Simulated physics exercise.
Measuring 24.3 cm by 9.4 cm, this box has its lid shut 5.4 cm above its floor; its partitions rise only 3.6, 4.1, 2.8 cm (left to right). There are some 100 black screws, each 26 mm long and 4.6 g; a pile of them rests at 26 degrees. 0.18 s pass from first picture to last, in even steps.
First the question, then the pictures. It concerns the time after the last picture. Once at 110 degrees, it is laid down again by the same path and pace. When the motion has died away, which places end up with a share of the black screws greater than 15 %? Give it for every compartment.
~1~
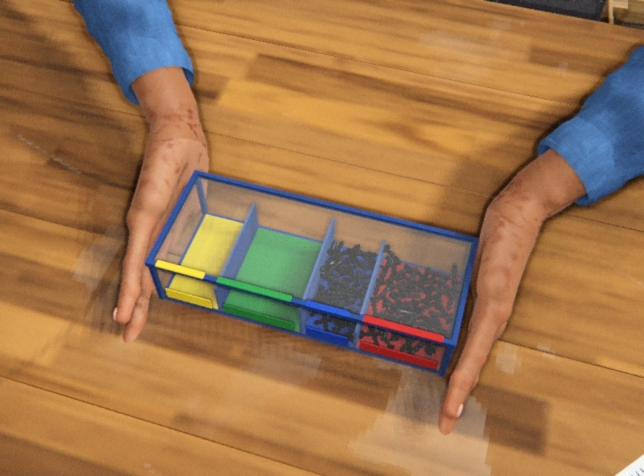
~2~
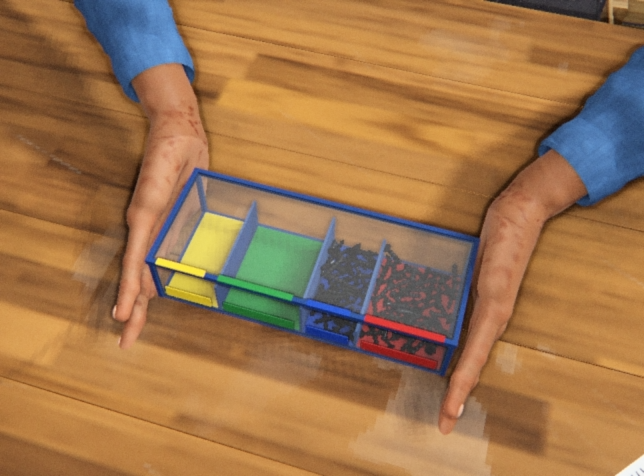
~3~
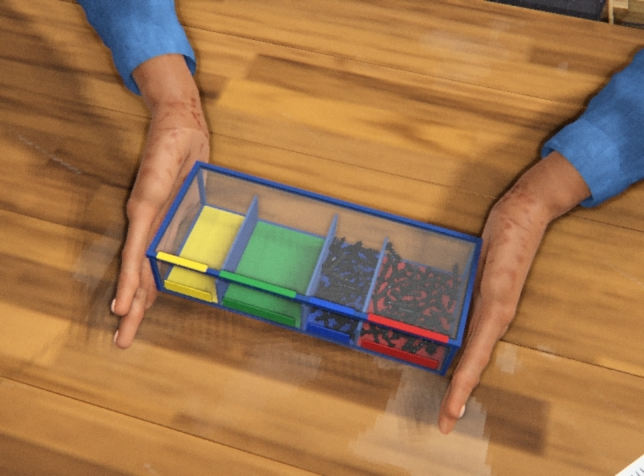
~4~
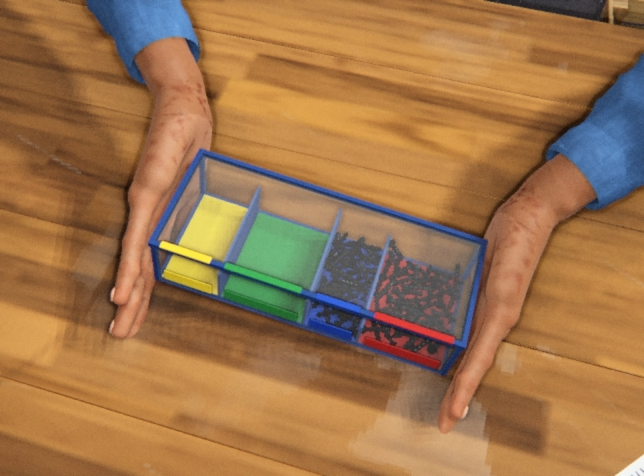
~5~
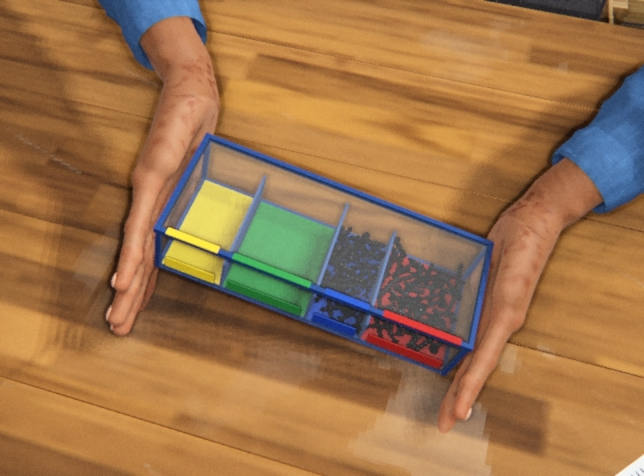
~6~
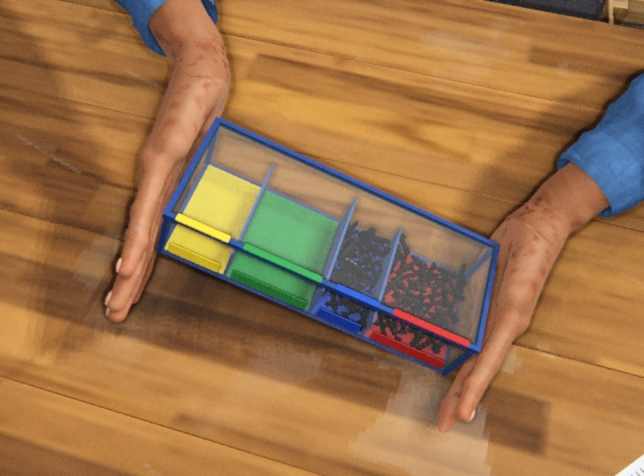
Red compartment - yes; blue compartment - no; green compartment - no; yellow compartment - no.
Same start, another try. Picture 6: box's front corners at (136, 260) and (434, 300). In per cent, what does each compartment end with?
Each compartment ends like this: Red 0 per cent, blue 85 per cent, green 5 per cent, yellow 10 per cent.
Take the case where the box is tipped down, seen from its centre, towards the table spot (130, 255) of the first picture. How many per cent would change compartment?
About 60 per cent.
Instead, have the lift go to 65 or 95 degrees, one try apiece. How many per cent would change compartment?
About 5 and 40 per cent.
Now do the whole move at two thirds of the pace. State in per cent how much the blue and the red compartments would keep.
Blue 0 %, red 100 %.
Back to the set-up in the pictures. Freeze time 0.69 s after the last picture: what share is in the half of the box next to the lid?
I'd say around 60 percent of the pieces.
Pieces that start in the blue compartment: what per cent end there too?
0 %.
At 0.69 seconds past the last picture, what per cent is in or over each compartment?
In per cent: Red 75, blue 25, green 0, yellow 0.
Then, 0.69 s after the last picture, tilt 110 degrees; red 75 %, blue 25 %.
Then, 1.16 s after the last picture, tilt 48 degrees; red 100 %.
Then, 1.70 s after the last picture, tilt 0 degrees; red 100 %.
In the end, red 100 %, blue 0 %, green 0 %, yellow 0 %.
